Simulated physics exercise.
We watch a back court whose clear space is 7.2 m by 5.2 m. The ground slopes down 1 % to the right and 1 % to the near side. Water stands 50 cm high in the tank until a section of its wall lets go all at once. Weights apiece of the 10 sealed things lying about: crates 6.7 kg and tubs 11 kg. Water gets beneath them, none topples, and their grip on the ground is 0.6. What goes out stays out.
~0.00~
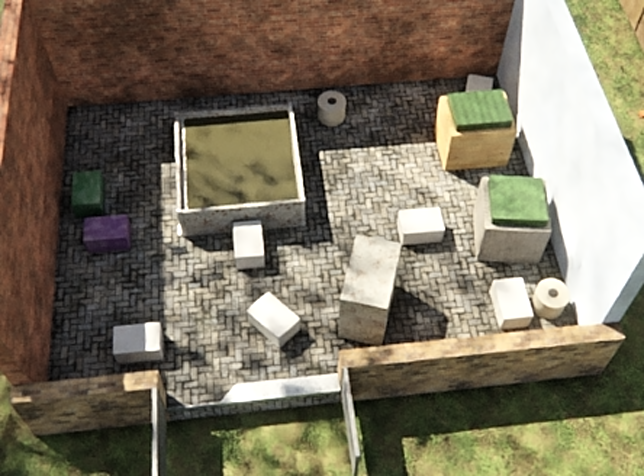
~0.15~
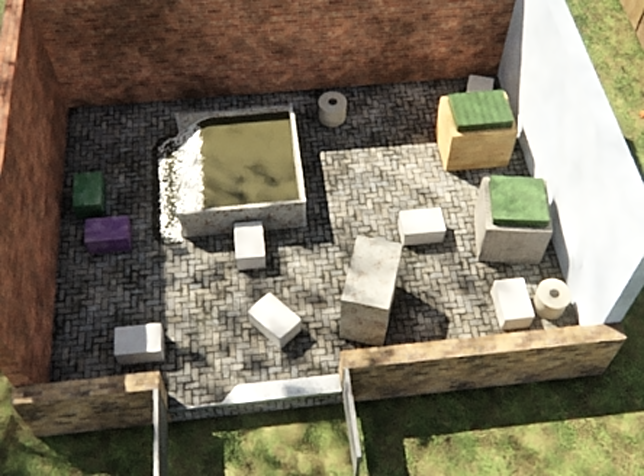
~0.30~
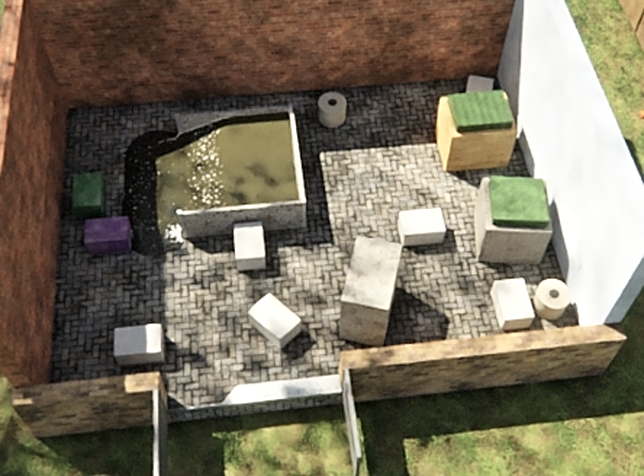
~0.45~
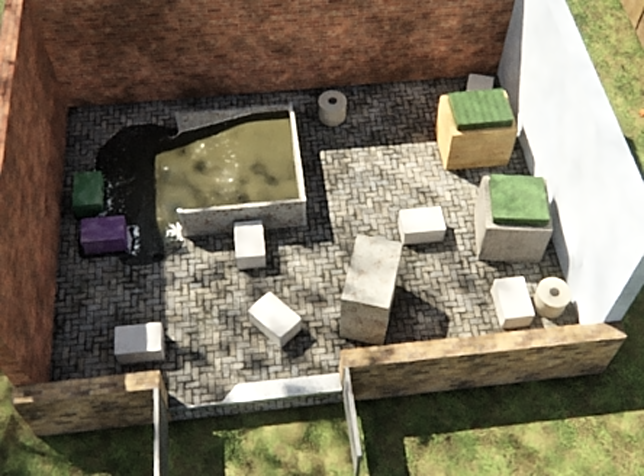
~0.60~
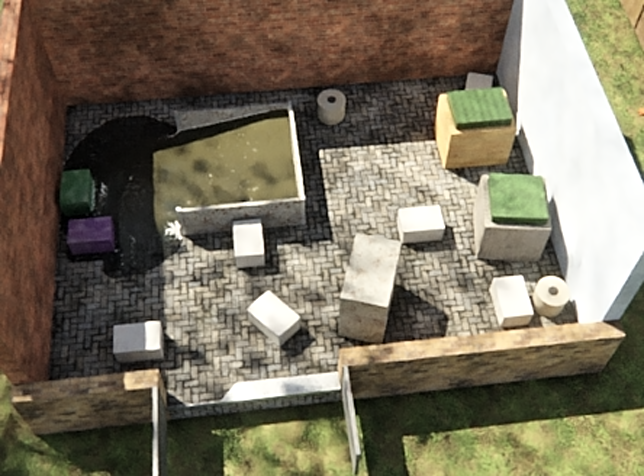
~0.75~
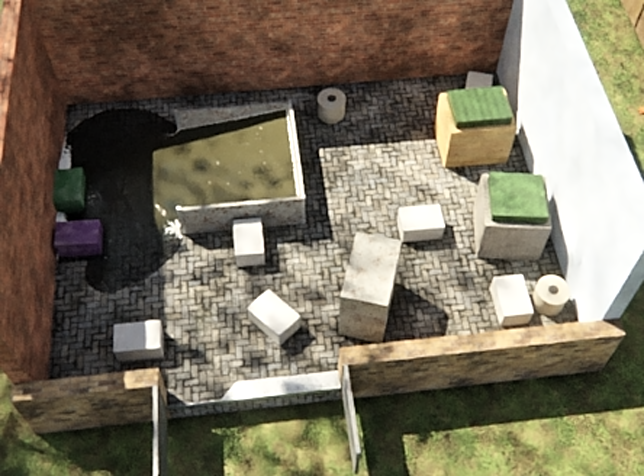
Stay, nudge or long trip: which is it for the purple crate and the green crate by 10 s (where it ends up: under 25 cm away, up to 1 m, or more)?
Purple crate travels far, green crate gets carried off.
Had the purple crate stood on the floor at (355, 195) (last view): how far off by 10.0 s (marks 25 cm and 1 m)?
It barely shifts.
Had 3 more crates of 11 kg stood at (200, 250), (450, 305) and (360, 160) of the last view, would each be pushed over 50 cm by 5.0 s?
In turn: Short of it, less, under.
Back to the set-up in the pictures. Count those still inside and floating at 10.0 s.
I count 5.
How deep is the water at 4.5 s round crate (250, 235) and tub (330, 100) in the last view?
About 0 and 4 cm.
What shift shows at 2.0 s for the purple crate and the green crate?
Roughly 120 and 30 cm by then.
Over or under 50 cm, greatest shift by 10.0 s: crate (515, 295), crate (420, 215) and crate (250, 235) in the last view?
In turn: Less, under, short of it.
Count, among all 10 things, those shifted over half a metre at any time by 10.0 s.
I count 5.
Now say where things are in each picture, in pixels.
The first picture shows the purple crate at (105, 227) rests on the ground; the green crate at (86, 187), on the bottom; 3.1 m2 under water; 0 of 10 have shifted.
The second picture shows the purple crate at (106, 229) rests on the ground; the green crate at (87, 188), on the bottom; 4.0 m2 under water; 0 of 10 have shifted.
The third picture shows the purple crate at (106, 229), on the bottom; the green crate at (86, 189) rests on the ground; 4.9 m2 under water; 0 of 10 have shifted.
The fourth picture shows the purple crate at (102, 229), on the bottom, 6 cm from its start; the green crate at (87, 188) rests on the ground; 5.9 m2 under water; 1 of 10 have shifted.
The fifth picture shows the purple crate at (89, 230), on the bottom, 22 cm from its start; the green crate at (75, 186), on the bottom, 15 cm from its start; 7.1 m2 under water; 2 of 10 have shifted.
The sixth picture shows the purple crate at (77, 232), on the bottom, 40 cm from its start; the green crate at (67, 184) floats, 25 cm from its start; 8.2 m2 under water; 2 of 10 have shifted.
After 2.0 s the purple crate is near (73, 297), 1.3 m from its start, afloat; the green crate is near (63, 182), 0.3 m from its start, afloat; 0 of 10 are out; 2 afloat.
After 4.5 s the purple crate has gone out; the green crate is near (80, 290), 1.8 m from its start, afloat; 1 of 10 are out; 2 afloat.
After 7.0 s the purple crate has gone out; the green crate is near (138, 357), 3.0 m from its start, afloat; 1 of 10 are out; 3 afloat.
After 10.0 s the purple crate has gone out; the green crate has gone out; 2 of 10 are out; 5 afloat.
